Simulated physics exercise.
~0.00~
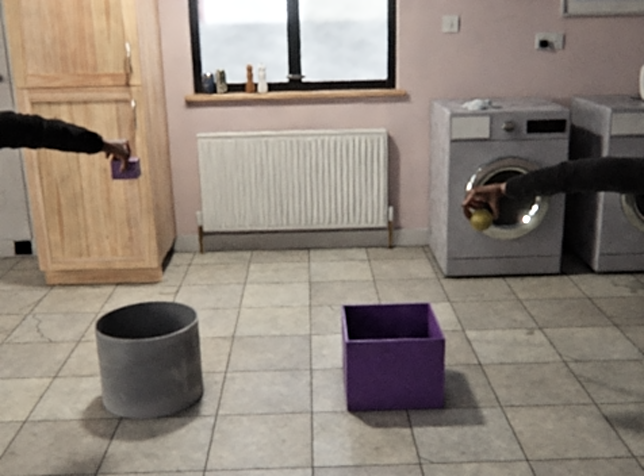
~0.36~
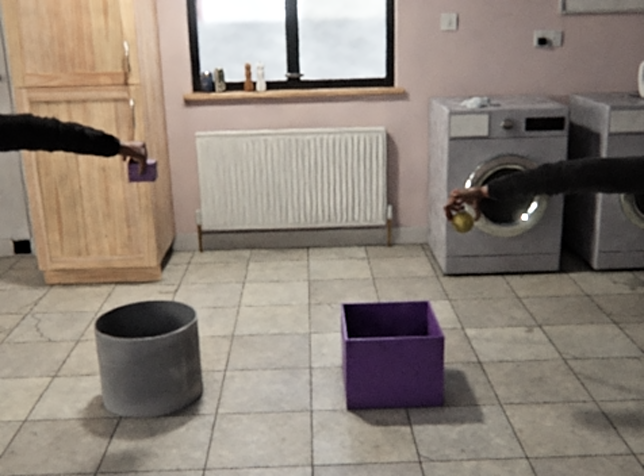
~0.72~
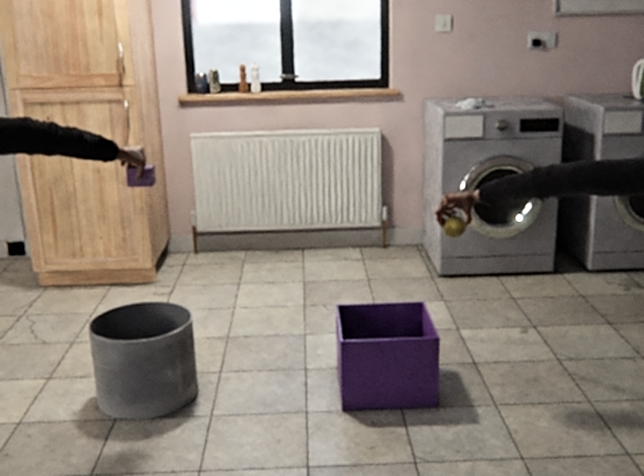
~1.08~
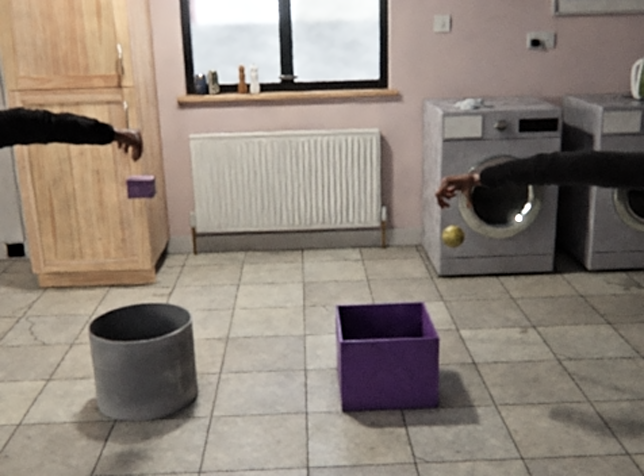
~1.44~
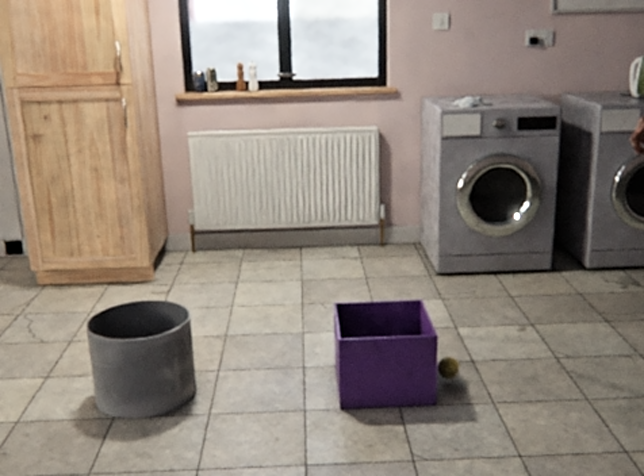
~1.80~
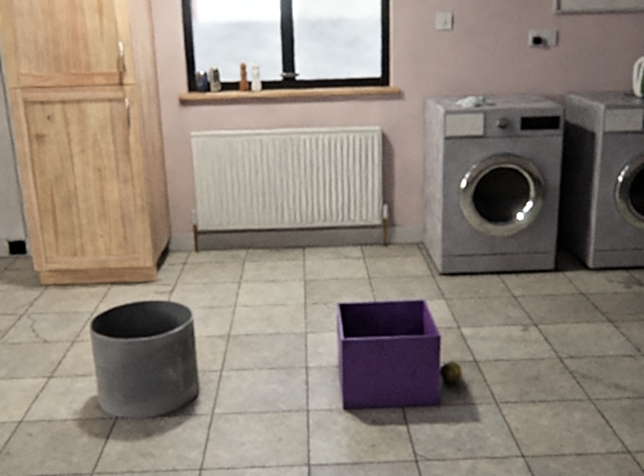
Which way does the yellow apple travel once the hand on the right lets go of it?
The yellow apple moves down, falling towards the tiled floor.
